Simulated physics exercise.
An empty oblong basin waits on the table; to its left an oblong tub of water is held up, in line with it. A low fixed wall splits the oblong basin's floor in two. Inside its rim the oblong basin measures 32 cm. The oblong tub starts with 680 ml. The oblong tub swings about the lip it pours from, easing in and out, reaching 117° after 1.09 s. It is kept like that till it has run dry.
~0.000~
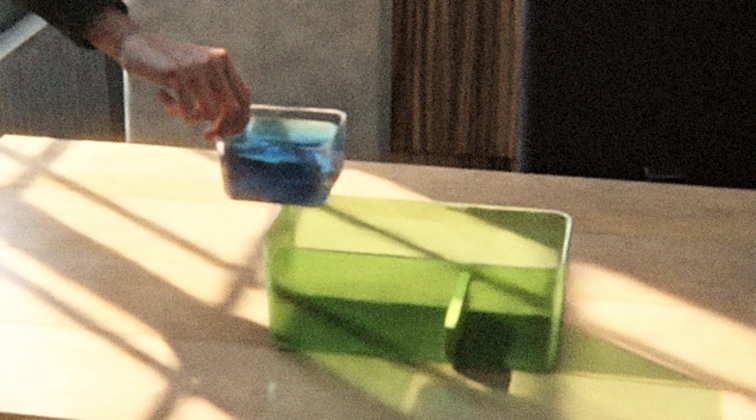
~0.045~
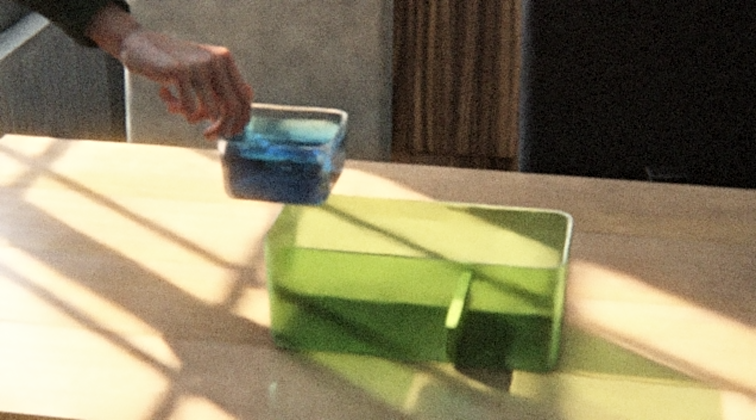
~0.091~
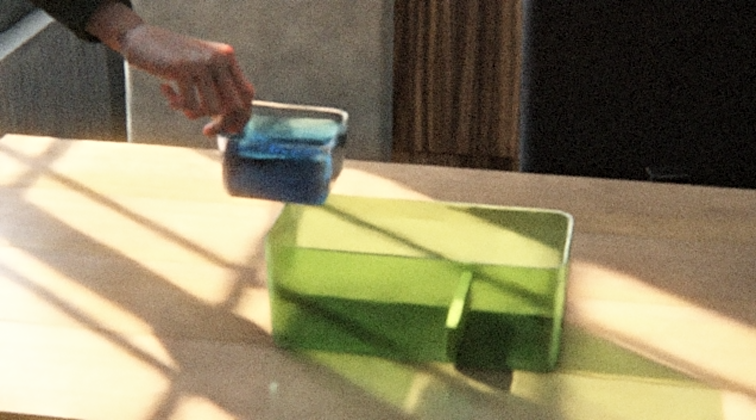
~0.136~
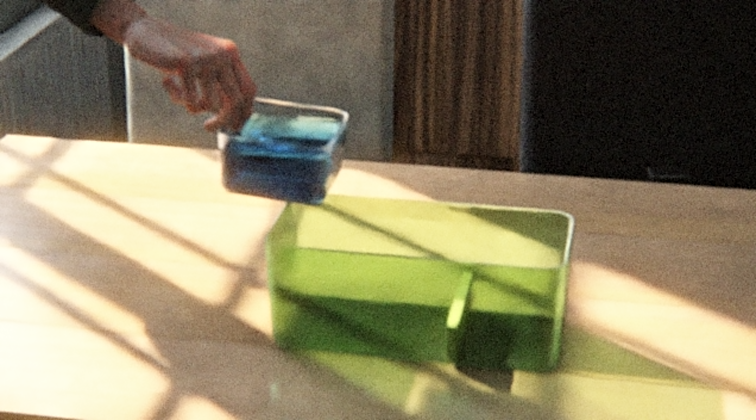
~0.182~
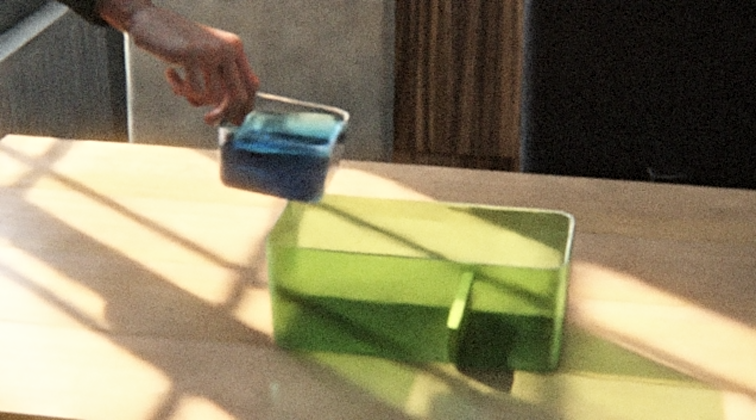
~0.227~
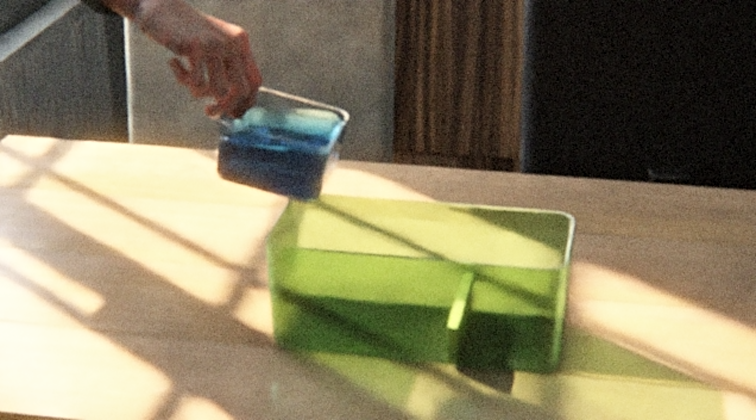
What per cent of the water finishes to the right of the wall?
The far part has some 13 per cent.
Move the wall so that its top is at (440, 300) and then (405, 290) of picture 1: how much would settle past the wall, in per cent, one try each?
In turn about 45 and 85 per cent.
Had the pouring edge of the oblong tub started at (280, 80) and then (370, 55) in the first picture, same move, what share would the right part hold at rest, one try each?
In turn about 15 and 75 per cent.
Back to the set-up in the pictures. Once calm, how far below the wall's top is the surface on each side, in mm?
Left about 20 mm, right about 36 mm.
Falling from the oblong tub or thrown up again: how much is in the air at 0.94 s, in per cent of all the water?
About 10 per cent.
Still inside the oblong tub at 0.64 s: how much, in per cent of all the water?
Some 48 per cent.
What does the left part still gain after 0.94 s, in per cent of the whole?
About 8 per cent.
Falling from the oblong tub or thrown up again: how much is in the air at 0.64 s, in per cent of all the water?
Some 38 per cent.
By 0.64 s the tilt is 74° and 48 per cent is still to pour, 14 is left of the wall and 0 right of it.
By 0.94 s the tilt is 111° and 4 per cent is still to pour, 77 is left of the wall and 9 right of it.
By 1.25 s the tilt is 117° and 0 per cent is still to pour, 89 is left of the wall and 9 right of it.
By 1.59 s the tilt is 117° and 0 per cent is still to pour, 85 is left of the wall and 13 right of it.
At rest 85 per cent lies left of the wall, 13 right of it and 2 outside.
